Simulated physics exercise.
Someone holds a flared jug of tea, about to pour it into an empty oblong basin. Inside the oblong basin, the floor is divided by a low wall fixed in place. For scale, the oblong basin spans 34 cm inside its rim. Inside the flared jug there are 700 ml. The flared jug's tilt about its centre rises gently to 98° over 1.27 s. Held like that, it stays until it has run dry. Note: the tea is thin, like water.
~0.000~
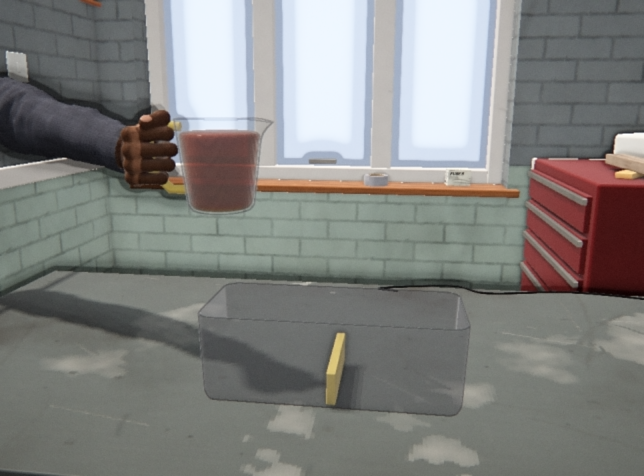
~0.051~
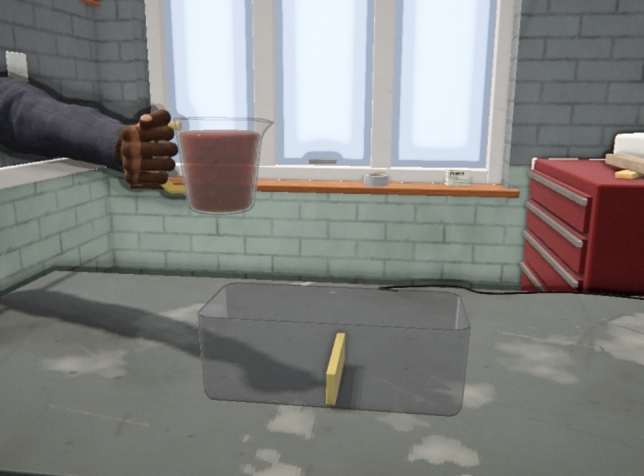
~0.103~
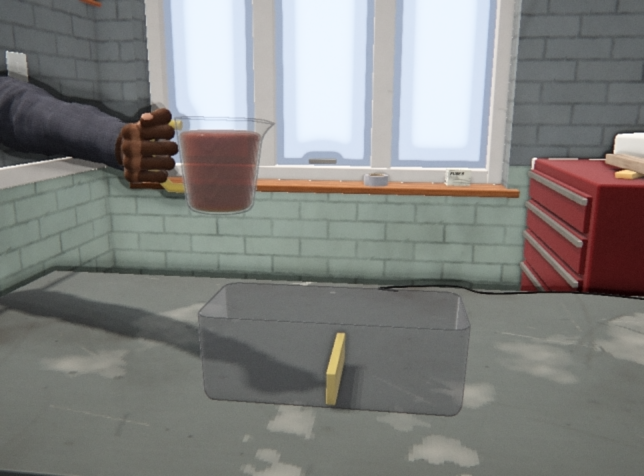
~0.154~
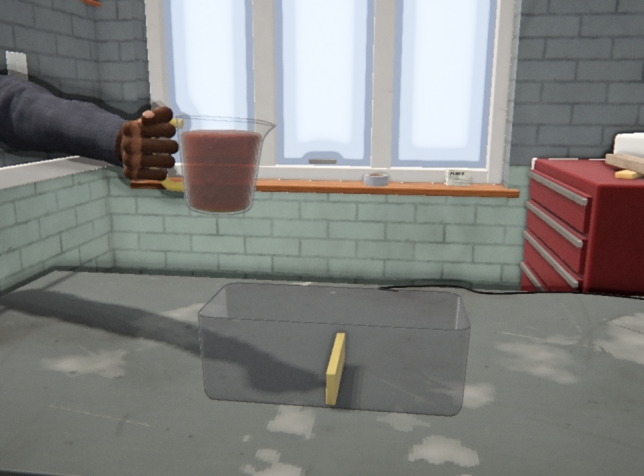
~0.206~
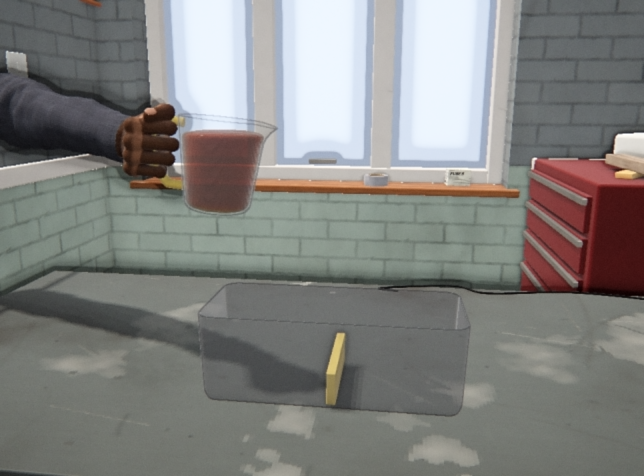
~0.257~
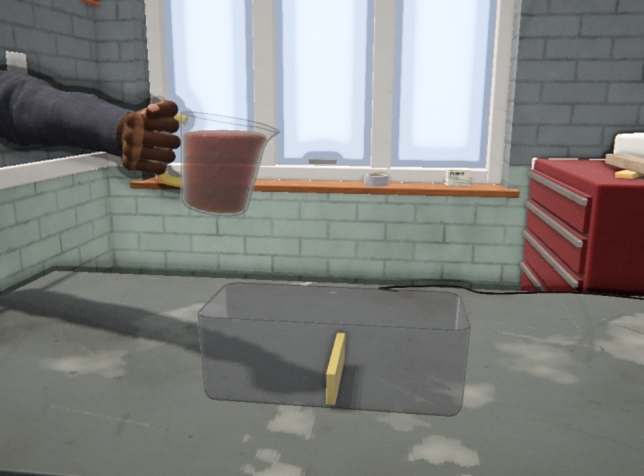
A hand holding a flared jug of tea gently tilts it rightward above an empty basin.
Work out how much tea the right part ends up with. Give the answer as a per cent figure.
I would put it at 54 per cent.
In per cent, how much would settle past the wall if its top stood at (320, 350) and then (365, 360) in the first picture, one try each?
Roughly 85 per cent, then 5 per cent.
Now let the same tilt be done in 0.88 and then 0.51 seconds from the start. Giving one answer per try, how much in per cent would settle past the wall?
Try 1: Approx. 45 %; try 2: Approx. 40 %.
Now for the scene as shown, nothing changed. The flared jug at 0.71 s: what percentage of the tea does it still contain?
Close to 80 in a hundred.
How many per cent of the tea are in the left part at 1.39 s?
38 %.
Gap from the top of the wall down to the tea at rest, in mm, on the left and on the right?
Roughly 32 mm on the left side and roughly 28 mm on the right.
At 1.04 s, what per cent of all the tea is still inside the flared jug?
I'd say some 30 per cent remains.
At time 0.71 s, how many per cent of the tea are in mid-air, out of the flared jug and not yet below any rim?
Around 16 in a hundred.
After 0.71 s the tilt is 58° and 80 per cent is still to pour, 2 is left of the wall and 2 right of it.
After 1.04 s the tilt is 91° and 30 per cent is still to pour, 9 is left of the wall and 38 right of it.
After 1.39 s the tilt is 98° and 3 per cent is still to pour, 39 is left of the wall and 53 right of it.
After 1.77 s the tilt is 98° and 0 per cent is still to pour, 44 is left of the wall and 54 right of it.
In the end 44 per cent lies left of the wall, 54 right of it and 2 outside.
